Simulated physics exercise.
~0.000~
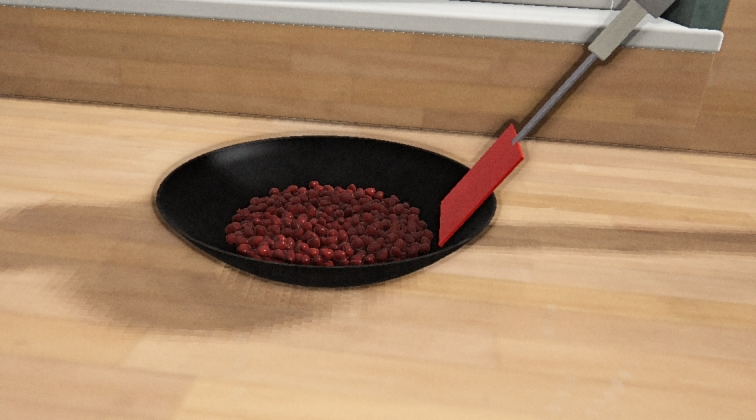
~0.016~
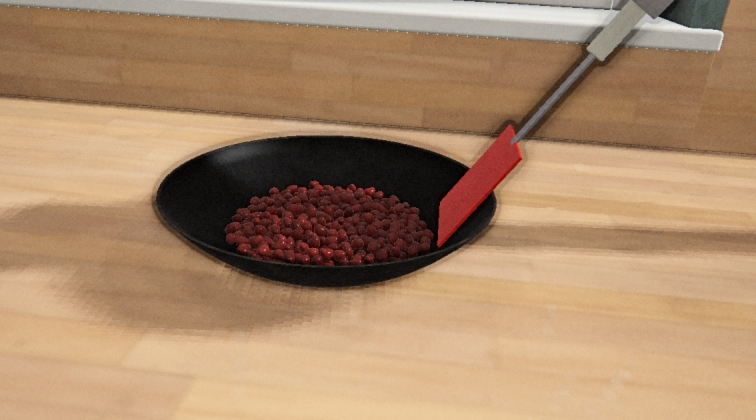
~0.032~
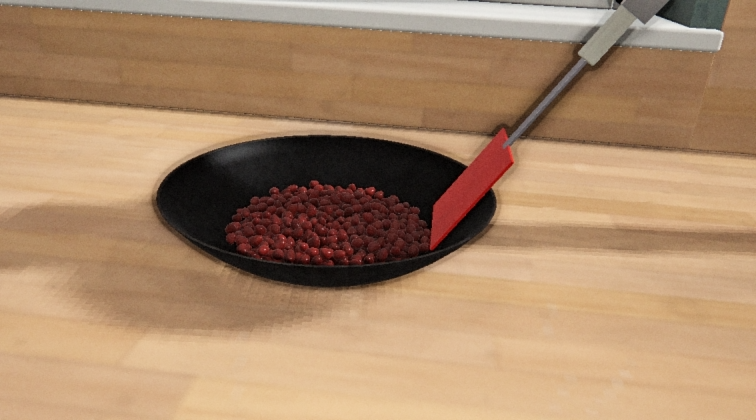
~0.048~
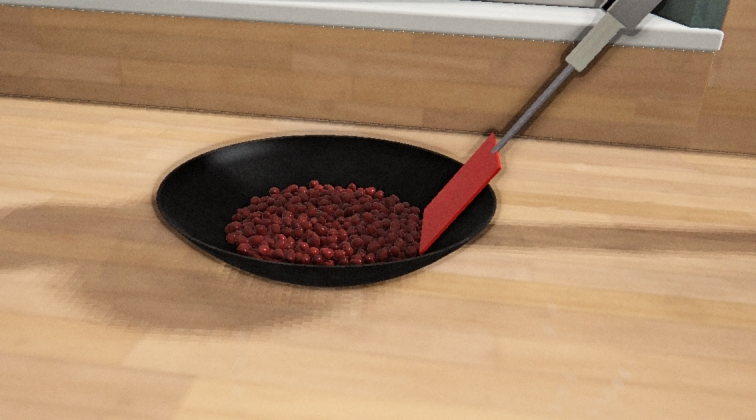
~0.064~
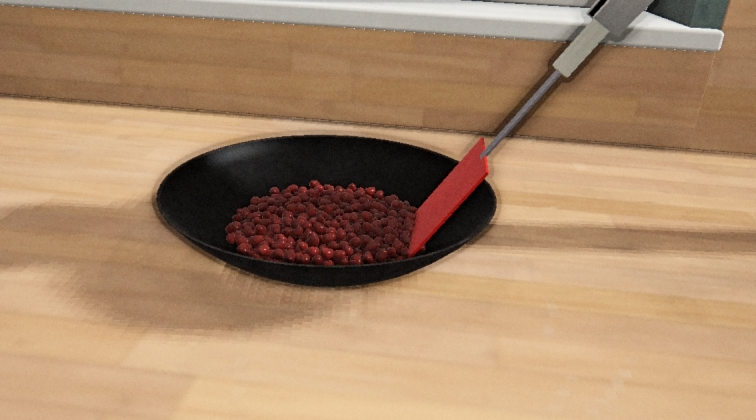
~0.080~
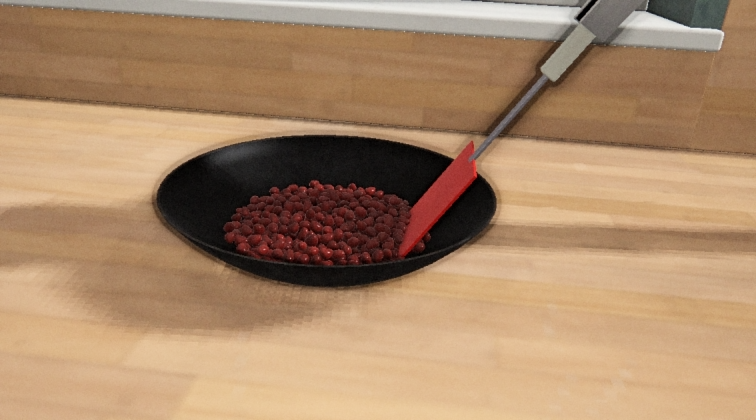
A pale wooden countertop with a wood-panelled backsplash and a white ledge behind it is seen from above at a slight angle, in a view that stays still. A black wok holds a heap of dark red beans, with a red spatula on a grey handle leaning in at its right side. The spatula slides slowly a short way left into the heap's edge, barely shifting the beans.
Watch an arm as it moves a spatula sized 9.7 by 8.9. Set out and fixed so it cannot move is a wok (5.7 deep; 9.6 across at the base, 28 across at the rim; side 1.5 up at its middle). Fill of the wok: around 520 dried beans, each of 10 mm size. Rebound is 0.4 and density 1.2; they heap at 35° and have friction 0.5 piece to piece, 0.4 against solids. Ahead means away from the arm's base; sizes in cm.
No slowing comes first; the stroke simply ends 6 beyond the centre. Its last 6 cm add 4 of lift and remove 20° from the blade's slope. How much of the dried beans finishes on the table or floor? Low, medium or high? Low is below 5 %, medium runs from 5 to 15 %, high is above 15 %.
The share is low, below 5 %.
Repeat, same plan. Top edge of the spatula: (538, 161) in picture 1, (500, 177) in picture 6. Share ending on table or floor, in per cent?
Near 0 in a hundred.
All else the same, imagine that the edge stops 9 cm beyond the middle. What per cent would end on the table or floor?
About 15 %.
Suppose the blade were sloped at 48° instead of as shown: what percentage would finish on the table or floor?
Result, estimated: 0 %.
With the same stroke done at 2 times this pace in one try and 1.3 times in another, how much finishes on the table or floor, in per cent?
Around 15 per cent and around 0 per cent.
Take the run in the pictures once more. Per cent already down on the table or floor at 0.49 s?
Some 0 per cent of the load.
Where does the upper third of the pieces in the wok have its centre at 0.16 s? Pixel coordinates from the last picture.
Roughly at (271, 209).
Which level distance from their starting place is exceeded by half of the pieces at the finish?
Roughly 5 centimetres.
After 0.16 s, sloping 56°, highest piece 6 above the table; 523 in the wok.
After 0.25 s, sloping 47°, highest piece 11 above the table; 522 in the wok, 1 on the blade or in flight.
After 0.49 s, sloping 36°, highest piece 6 above the table; 522 in the wok, 1 on the table or floor.
After 1.54 s, sloping 36°, highest piece 6 above the table; 522 in the wok, 1 on the table or floor.
At rest, 522 in the wok, 1 on the table or floor. That is 0 % on the table or floor.
